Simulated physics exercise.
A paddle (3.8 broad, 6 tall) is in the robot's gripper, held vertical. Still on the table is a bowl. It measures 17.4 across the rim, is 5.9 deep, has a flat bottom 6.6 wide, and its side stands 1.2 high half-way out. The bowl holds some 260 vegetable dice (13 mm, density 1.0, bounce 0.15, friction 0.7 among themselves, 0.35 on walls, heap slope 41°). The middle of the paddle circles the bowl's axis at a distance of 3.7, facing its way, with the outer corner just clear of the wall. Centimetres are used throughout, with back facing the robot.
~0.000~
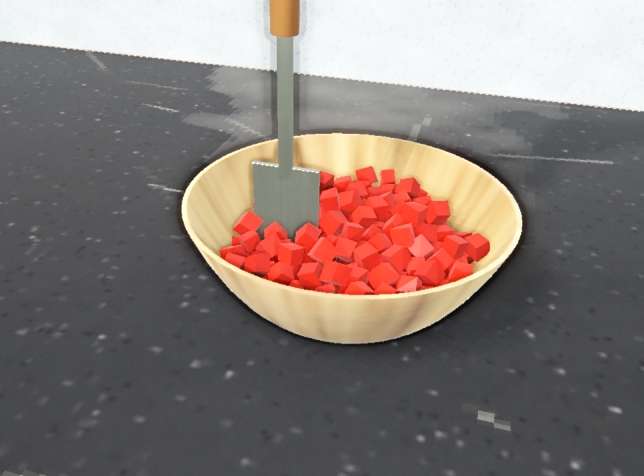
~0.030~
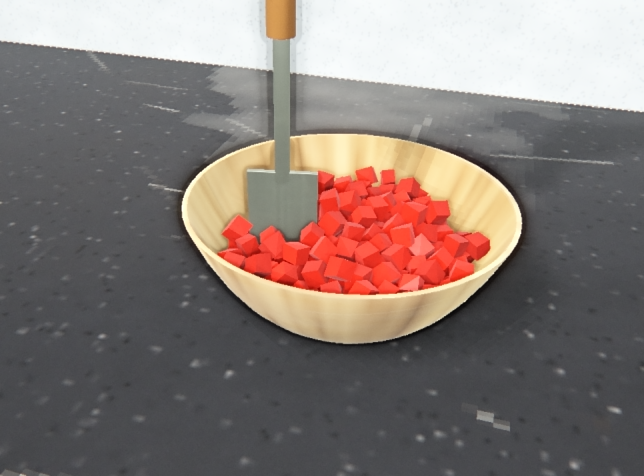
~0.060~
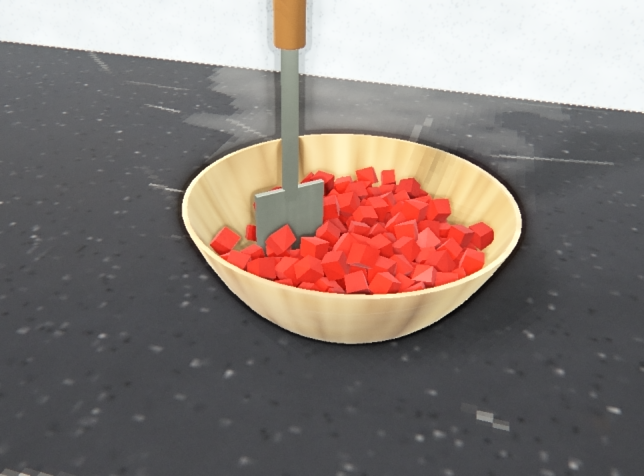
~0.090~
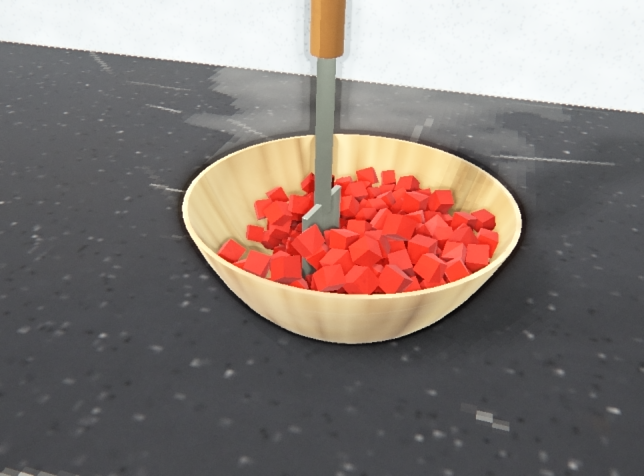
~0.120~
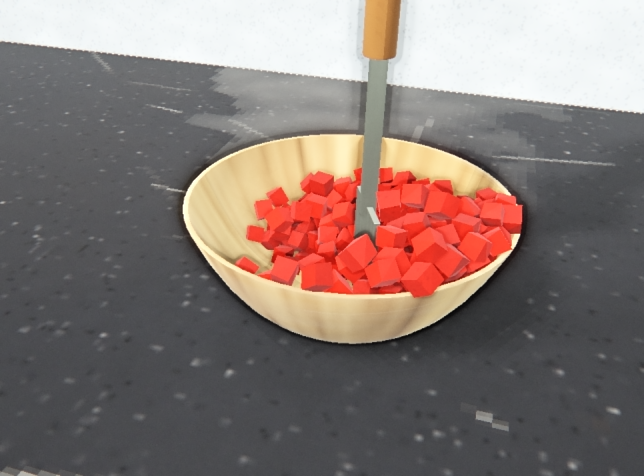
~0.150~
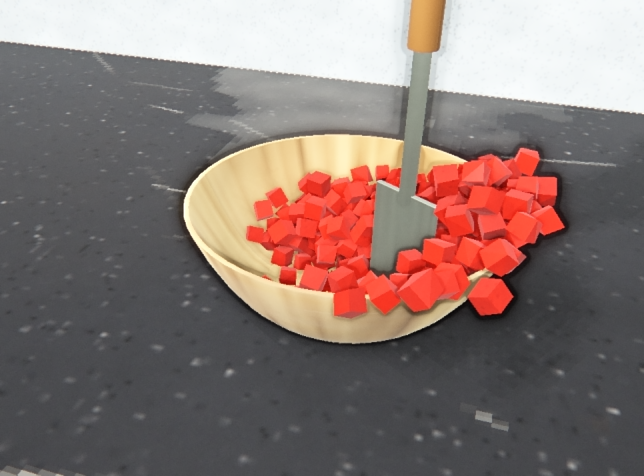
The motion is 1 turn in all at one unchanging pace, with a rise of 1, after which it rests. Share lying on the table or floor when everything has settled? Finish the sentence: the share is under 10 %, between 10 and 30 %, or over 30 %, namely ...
The share is over 30 %.
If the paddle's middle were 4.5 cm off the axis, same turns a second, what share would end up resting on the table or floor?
Roughly 45 percent, I'd expect.
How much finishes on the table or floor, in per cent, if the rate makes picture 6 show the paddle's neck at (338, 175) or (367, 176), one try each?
It comes to roughly 30 per cent and then 35 per cent.
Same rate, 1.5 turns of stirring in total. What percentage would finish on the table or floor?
I'd expect some 55 per cent.
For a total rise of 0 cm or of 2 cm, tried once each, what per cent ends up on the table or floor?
I'd say some 45 per cent, and some 45 per cent.
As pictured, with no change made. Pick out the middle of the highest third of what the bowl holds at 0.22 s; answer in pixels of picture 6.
I'd point to somewhere close to (415, 163).
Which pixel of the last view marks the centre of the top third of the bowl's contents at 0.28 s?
Near (303, 152).
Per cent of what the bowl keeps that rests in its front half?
Some 70 per cent.
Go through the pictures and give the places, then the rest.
The first frame shows the paddle neck at (286, 141), 0° round; upper third of the load around (360, 227), from x 235 to 480, top at y 175; 258 in the bowl.
The second frame shows the paddle neck at (282, 145), 13° round; upper third of the load around (360, 231), from x 230 to 480, top at y 175.
The third frame shows the paddle neck at (290, 160), 46° round; upper third of the load around (359, 244), from x 225 to 480, top at y 175.
The fourth frame shows the paddle neck at (323, 173), 81° round; upper third of the load around (383, 242), from x 230 to 485, top at y 175.
The fifth frame shows the paddle neck at (370, 175), 115° round; upper third of the load around (425, 236), from x 245 to 510, top at y 175; 254 in the bowl, 4 in flight or on the tool.
The sixth frame shows the paddle neck at (410, 165), 150° round; upper third of the load around (472, 215), from x 255 to 545, top at y 160; 244 in the bowl, 14 in flight or on the tool.
After 0.22 s, 225° round, highest piece 11 above the table; 209 in the bowl, 1 on the table or floor, 48 in flight or on the tool.
After 0.28 s, 300° round, highest piece 11 above the table; 184 in the bowl, 23 on the table or floor, 51 in flight or on the tool.
After 0.51 s, 0° round, highest piece 7 above the table; 146 in the bowl, 112 on the table or floor.
After 1.21 s, 0° round, highest piece 6 above the table; 146 in the bowl, 112 on the table or floor.
In the end, 146 in the bowl, 112 on the table or floor. That is 43 % on the table or floor.
